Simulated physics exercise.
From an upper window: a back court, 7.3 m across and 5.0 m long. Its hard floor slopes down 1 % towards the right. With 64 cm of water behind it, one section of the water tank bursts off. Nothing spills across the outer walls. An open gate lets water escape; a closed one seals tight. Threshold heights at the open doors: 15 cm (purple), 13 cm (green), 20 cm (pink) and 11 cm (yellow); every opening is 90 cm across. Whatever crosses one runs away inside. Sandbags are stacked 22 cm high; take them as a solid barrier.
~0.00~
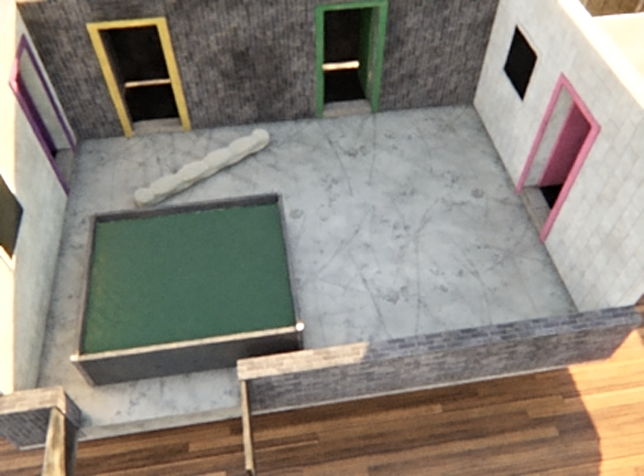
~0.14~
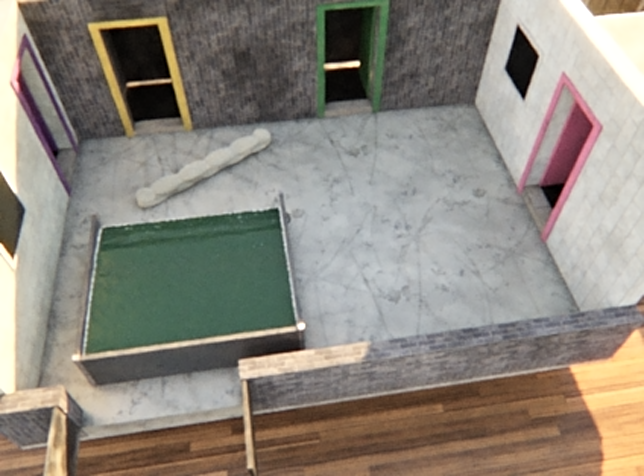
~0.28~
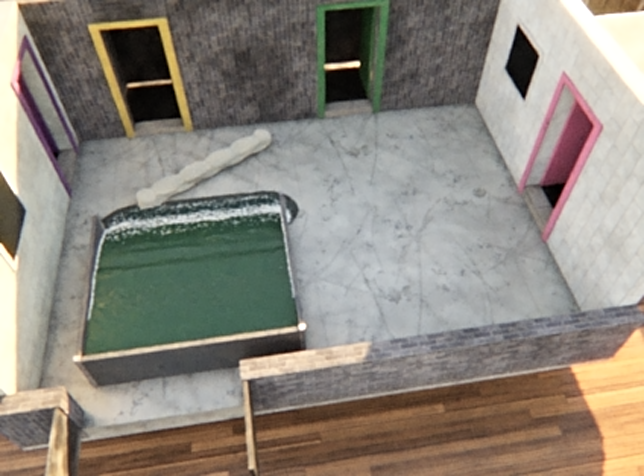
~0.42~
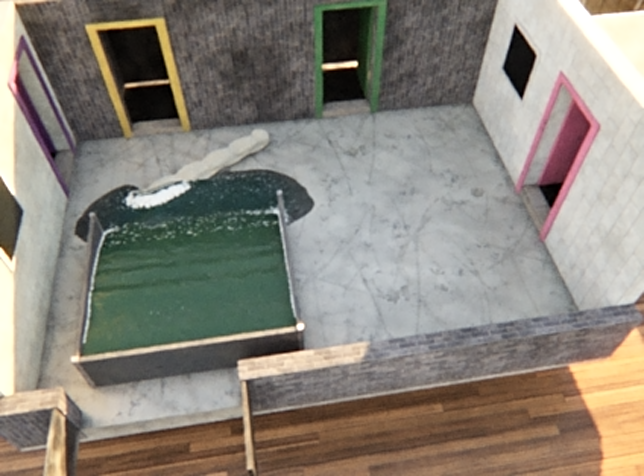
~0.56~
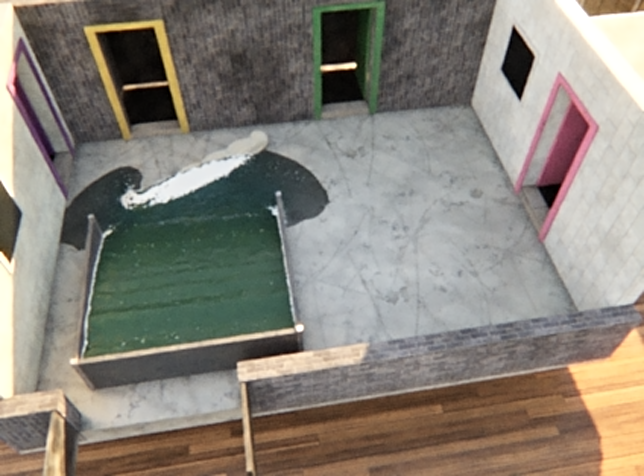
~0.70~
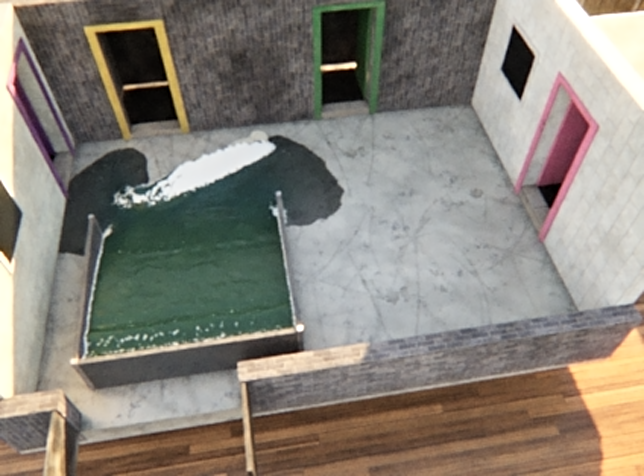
The video shows a walled courtyard where the far side of a tank of green water opens; water pours out, foams against a low pale barrier and spreads around both its ends across the pale floor.
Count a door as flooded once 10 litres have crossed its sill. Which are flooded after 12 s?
The water let in: At the purple door it passes the limit; at the green door it exceeds the limit; at the pink door it does not reach the limit; at the yellow door it goes over the limit.
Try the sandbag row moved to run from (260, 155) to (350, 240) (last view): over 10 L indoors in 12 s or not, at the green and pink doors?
Against that limit: Green not over, pink under.
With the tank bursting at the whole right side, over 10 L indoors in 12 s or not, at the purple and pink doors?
Against that limit: Purple not over, pink over.
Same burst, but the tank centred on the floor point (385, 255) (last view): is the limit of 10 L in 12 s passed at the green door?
Against that limit: Green past it.
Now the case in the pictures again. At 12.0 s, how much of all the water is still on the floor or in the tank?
About 86 per cent.
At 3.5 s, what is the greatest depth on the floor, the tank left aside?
Up to some 41 cm.
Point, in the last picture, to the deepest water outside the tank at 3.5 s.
At about (473, 115).
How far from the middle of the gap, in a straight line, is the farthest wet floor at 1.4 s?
Some 3.8 m out.
After 1.4 s water covers 35 % of the floor and is deepest (44 cm) near (212, 179); purple door 20 cm at the sill, 1 L in, green door 16 cm at the sill, 0 L in, pink door not reached, yellow door 15 cm at the sill, 0 L in.
After 2.2 s water covers 45 % of the floor and is deepest (38 cm) near (75, 150); purple door 25 cm at the sill, 15 L in, green door 23 cm at the sill, 16 L in, pink door not reached, yellow door 27 cm at the sill, 27 L in.
After 3.5 s water covers 60 % of the floor and is deepest (41 cm) near (473, 115); purple door 21 cm at the sill, 54 L in, green door 16 cm at the sill, 53 L in, pink door 9 cm at the sill, 0 L in, yellow door 13 cm at the sill, 75 L in.
After 7.0 s water covers 90 % of the floor and is deepest (26 cm) near (586, 336); purple door 10 cm at the sill, 63 L in, green door 9 cm at the sill, 57 L in, pink door 14 cm at the sill, 0 L in, yellow door 11 cm at the sill, 98 L in.
After 12.0 s water covers 95 % of the floor and is deepest (17 cm) near (470, 109); purple door 5 cm at the sill, 63 L in, green door 11 cm at the sill, 59 L in, pink door 13 cm at the sill, 0 L in, yellow door 6 cm at the sill, 99 L in.
